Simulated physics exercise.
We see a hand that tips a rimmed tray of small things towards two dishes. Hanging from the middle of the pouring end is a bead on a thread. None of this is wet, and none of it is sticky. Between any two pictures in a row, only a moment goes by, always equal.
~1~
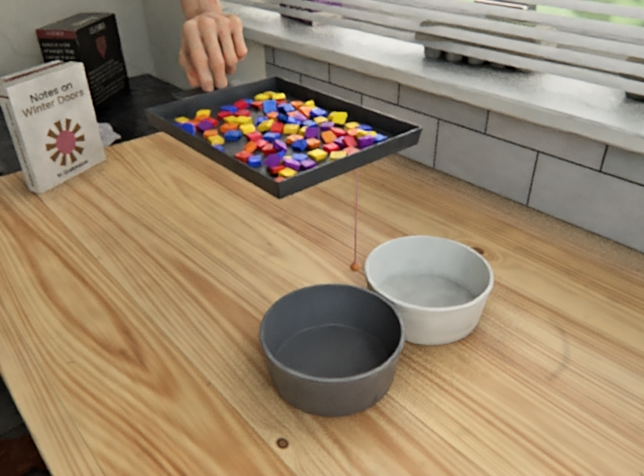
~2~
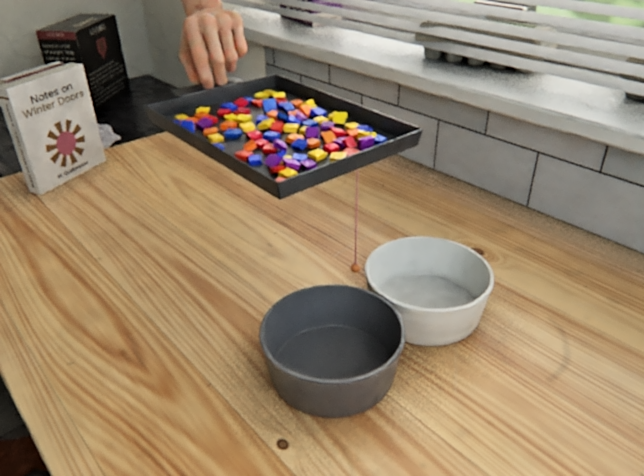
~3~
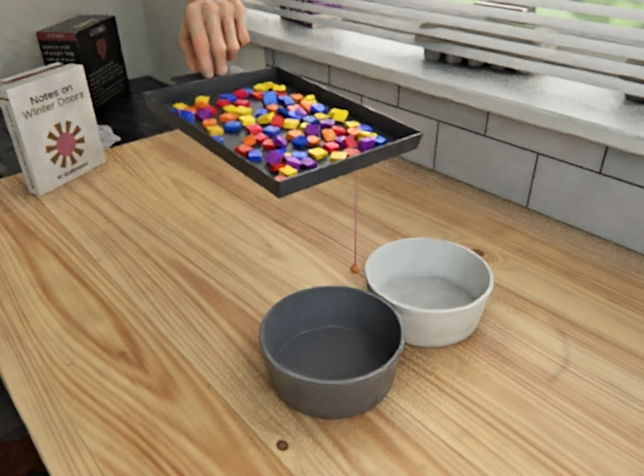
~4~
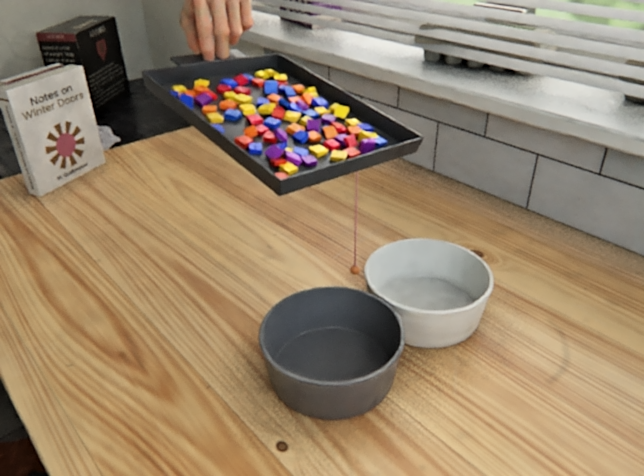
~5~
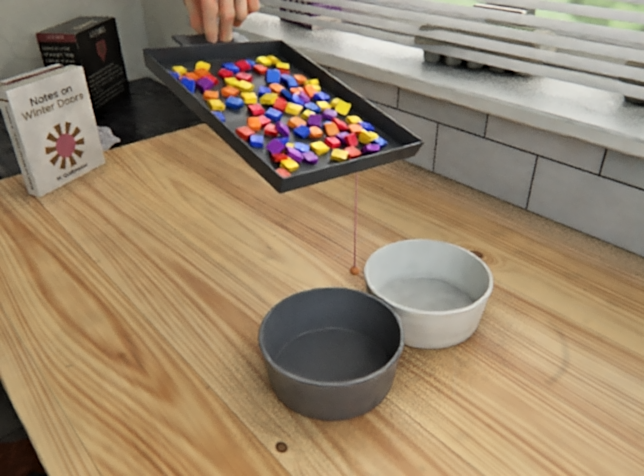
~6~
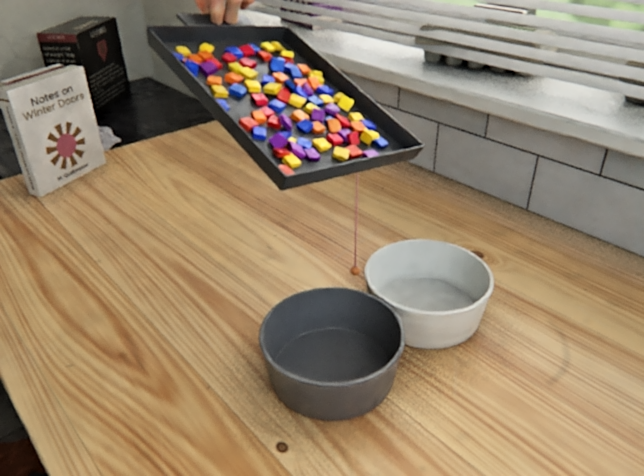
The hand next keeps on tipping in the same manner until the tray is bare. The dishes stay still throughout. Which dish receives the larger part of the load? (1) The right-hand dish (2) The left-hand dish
The answer is 1.
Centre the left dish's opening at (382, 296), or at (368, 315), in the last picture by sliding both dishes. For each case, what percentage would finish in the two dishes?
In order: 90 percent, then 90 percent.
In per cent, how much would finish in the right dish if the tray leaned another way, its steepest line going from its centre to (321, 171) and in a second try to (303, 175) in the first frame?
That comes to 10 per cent the first time and 0 per cent the second.
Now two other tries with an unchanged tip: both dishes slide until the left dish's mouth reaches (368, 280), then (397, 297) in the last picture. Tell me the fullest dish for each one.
In order of the tries: The dish on the left side, then the dish on the left side.
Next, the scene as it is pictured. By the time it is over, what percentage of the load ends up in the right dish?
It comes to about 90 per cent of the load.
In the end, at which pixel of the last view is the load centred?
I'd place the middle at about (424, 307).
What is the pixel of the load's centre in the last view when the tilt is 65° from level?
Somewhere about pixel (365, 110).
Soon, tray tipped steeply; all on the tray.
A while on, tray tipped past a quarter turn; most on the tray; a small part in the right dish; a small part in the air.
Towards the end, tray tipped past a quarter turn; a stray few in the left dish; most in the right dish; a small part outside both.
Finally, tray tipped past a quarter turn; a stray few in the left dish; most in the right dish; a small part outside both.
